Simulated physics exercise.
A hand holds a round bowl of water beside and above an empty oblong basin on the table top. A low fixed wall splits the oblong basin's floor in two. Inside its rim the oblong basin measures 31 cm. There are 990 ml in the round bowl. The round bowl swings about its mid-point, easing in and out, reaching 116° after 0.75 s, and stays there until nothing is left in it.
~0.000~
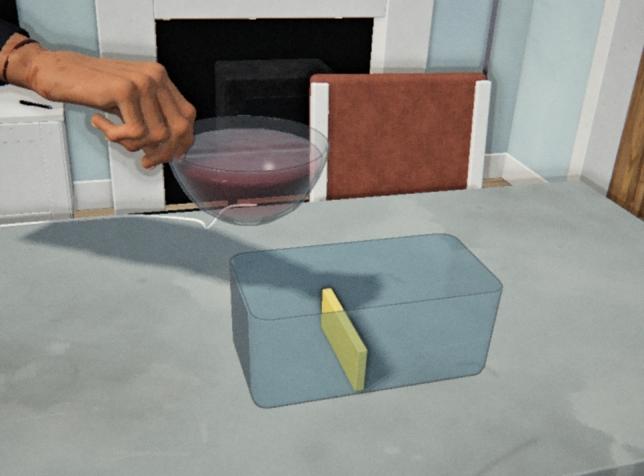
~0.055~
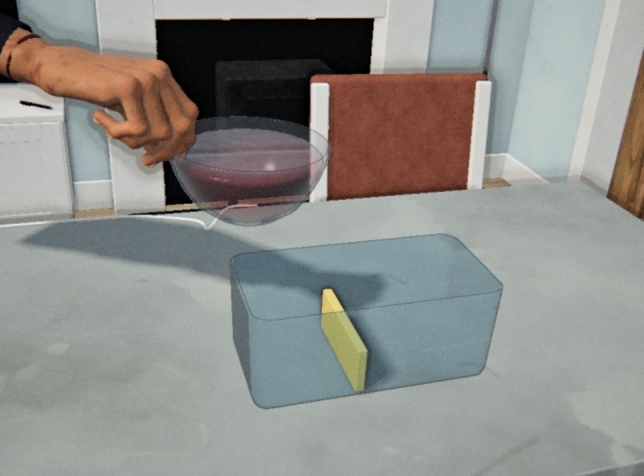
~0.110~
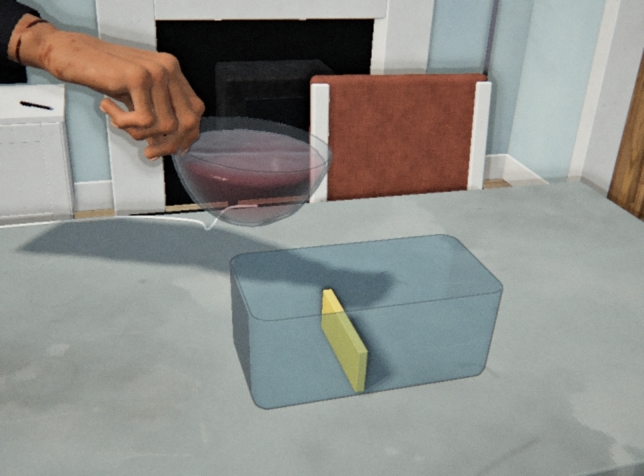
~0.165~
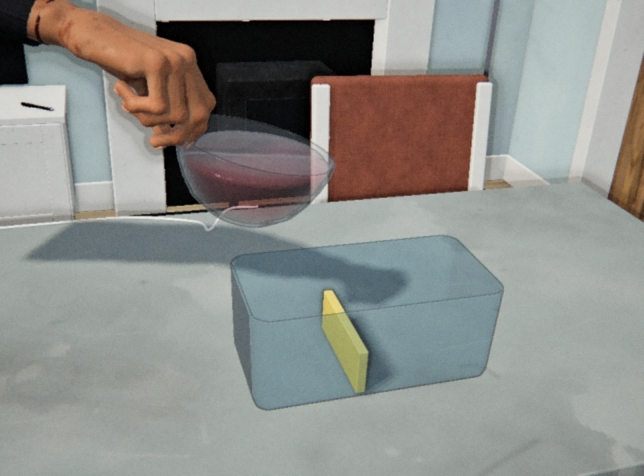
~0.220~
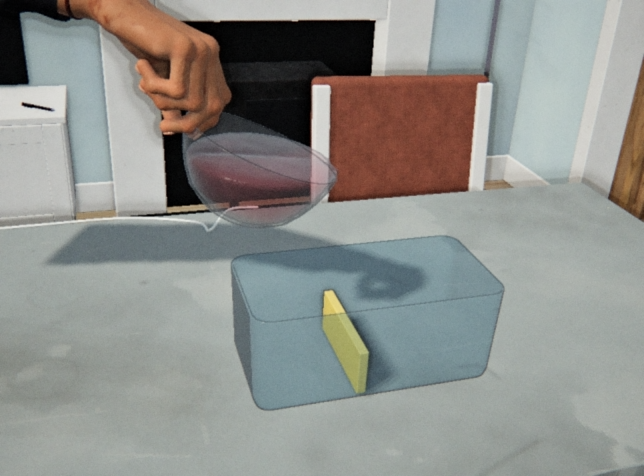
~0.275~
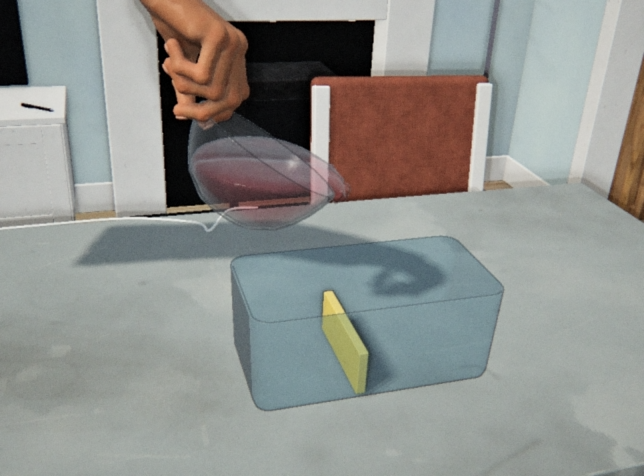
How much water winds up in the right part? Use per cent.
The far part has some 62 per cent.
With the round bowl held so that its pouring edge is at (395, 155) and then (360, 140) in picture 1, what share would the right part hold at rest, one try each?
First 85, then 80 per cent.
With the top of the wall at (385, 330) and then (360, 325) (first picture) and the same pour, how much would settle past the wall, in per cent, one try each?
In turn about 30 and 45 per cent.
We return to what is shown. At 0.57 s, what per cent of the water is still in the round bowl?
About 8 per cent.
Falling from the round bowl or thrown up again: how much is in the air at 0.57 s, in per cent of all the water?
Near 26 in a hundred.
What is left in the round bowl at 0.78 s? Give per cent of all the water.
Some 0 per cent.
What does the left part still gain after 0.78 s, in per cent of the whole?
About 1 per cent.
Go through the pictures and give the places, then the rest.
The first picture shows tilt 0°; pouring edge (325, 139); surface from (170, 155) to (319, 147); the oblong basin's rim runs from (240, 287) to (478, 261); the wall's top is at (344, 319).
The second picture shows tilt 2°; pouring edge (326, 141); surface from (171, 155) to (320, 148).
The third picture shows tilt 6°; pouring edge (328, 148); surface from (175, 152) to (322, 152).
The fourth picture shows tilt 13°; pouring edge (330, 158); surface from (180, 151) to (326, 156).
The fifth picture shows tilt 23°; pouring edge (331, 171); surface from (187, 154) to (329, 164); 2 per cent is over the edge.
The sixth picture shows tilt 34°; pouring edge (328, 187); surface from (191, 159) to (322, 174); 10 per cent is over the edge.
Then, 0.57 s in, the tilt is 100° and 8 per cent is still to pour, 12 is left of the wall and 55 right of it.
Then, 0.78 s in, the tilt is 116° and 0 per cent is still to pour, 35 is left of the wall and 58 right of it.
Then, 1.01 s in, the tilt is 116° and 0 per cent is still to pour, 36 is left of the wall and 62 right of it.
Then, 1.25 s in, the tilt is 116° and 0 per cent is still to pour, 36 is left of the wall and 62 right of it.
Finally, 36 per cent lies left of the wall, 62 right of it and 2 outside.
